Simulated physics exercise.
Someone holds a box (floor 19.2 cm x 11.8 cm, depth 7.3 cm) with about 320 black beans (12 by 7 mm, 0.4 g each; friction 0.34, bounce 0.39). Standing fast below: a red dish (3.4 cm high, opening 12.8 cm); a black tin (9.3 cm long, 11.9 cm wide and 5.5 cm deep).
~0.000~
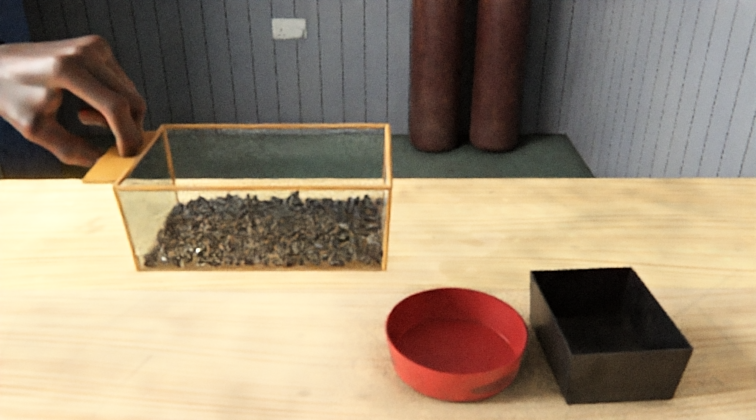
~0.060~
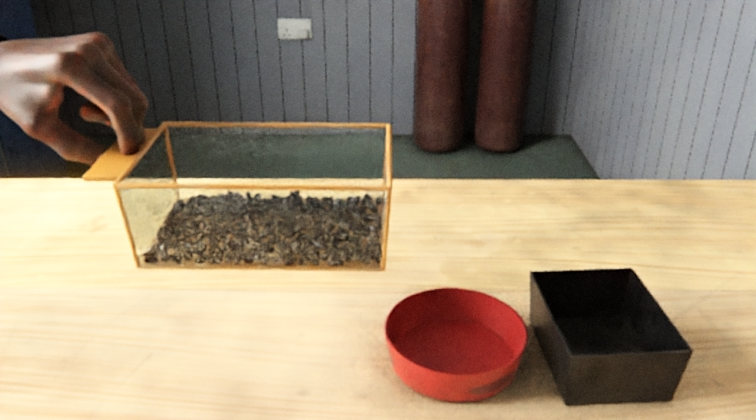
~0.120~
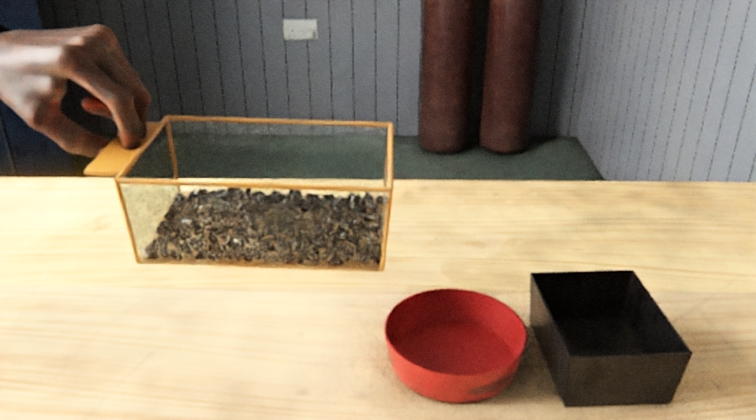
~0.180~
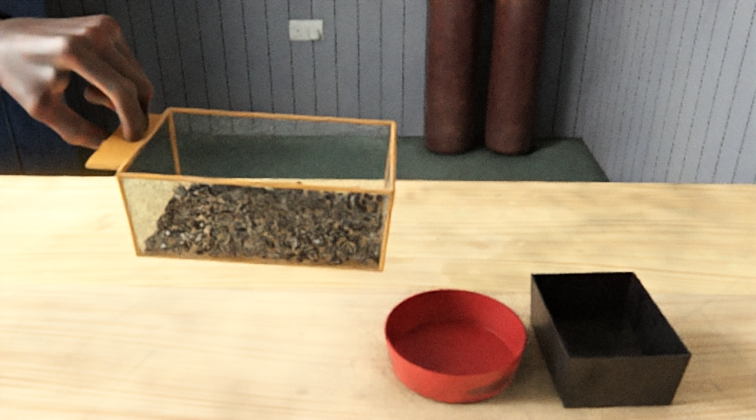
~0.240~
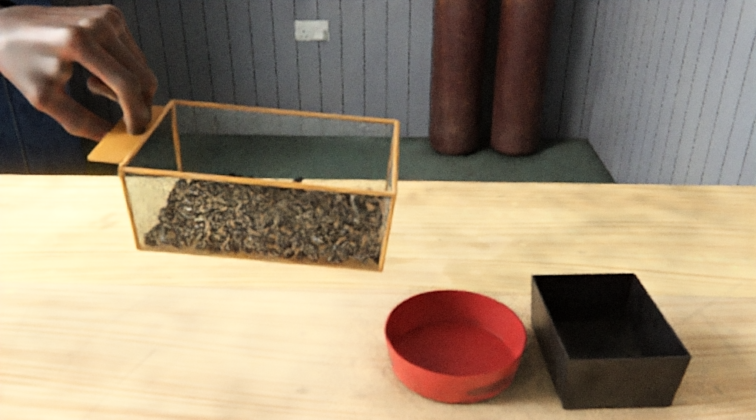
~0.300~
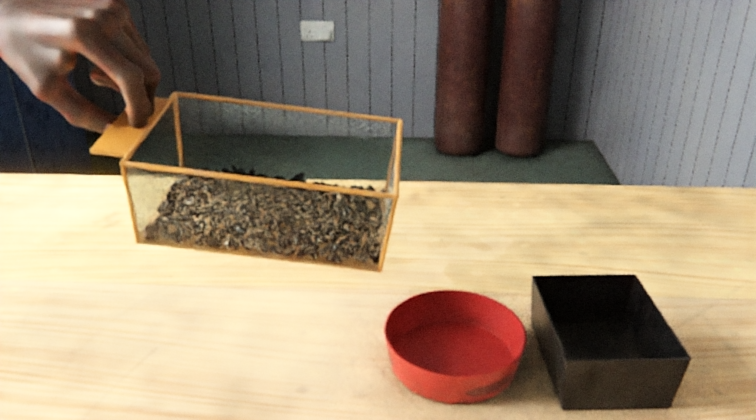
A glass box with orange edging, partly filled with small dark pieces, tilts on a pale wooden table, seen from the front and slightly above. A hand grips its orange tab at the left, while a round red dish and a square black tin stand at the lower right before a grey panelled wall. The hand slowly raises the left end, leaving the right side lower, as the background shifts slightly rightward.
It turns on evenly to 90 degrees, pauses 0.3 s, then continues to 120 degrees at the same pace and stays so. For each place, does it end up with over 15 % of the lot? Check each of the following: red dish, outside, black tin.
Red dish: No, outside: Yes, black tin: No.
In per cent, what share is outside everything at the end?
Around 100 percent.
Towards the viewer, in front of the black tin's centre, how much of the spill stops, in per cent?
Around 100%.
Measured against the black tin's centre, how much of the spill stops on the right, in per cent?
I'd estimate some 0 per cent.
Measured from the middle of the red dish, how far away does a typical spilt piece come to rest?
14 cm.
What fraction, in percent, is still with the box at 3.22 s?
Around 80 percent of the load is still there.
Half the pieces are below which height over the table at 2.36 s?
Estimated height: About 18 cm.
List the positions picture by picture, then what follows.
In the first picture, box at (253, 197); tilt 0 degrees; leading edge at (389, 154); middle of the load at (269, 226); red dish at (456, 327); black tin at (605, 307).
In the second picture, box at (253, 196); tilt 1 degrees; leading edge at (389, 154); middle of the load at (269, 224).
In the third picture, box at (254, 194); tilt 2 degrees; leading edge at (391, 154); middle of the load at (269, 221).
In the fourth picture, box at (256, 192); tilt 4 degrees; low side front right; leading edge at (394, 155); middle of the load at (269, 217).
In the fifth picture, box at (258, 190); tilt 6 degrees; low side front right; leading edge at (396, 155); middle of the load at (270, 213).
In the sixth picture, box at (260, 188); tilt 9 degrees; low side front right; leading edge at (399, 155); middle of the load at (271, 209); red dish at (455, 329); black tin at (604, 313). It turns about 35 degrees a second.
After 1.42 s, tilt 49 degrees; box 100 %; middle of all pieces near (309, 170).
Then, at 2.36 s, tilt 82 degrees; box 100 %; middle of all pieces near (385, 225).
After 3.22 s, tilt 98 degrees; box 80 %, outside 15 %; middle of all pieces near (422, 289).
After 4.05 s, tilt 120 degrees; outside 100 %.
In the end, at 4.6 s, box 0 %, black tin 0 %, outside 100 %, red dish 0 %.
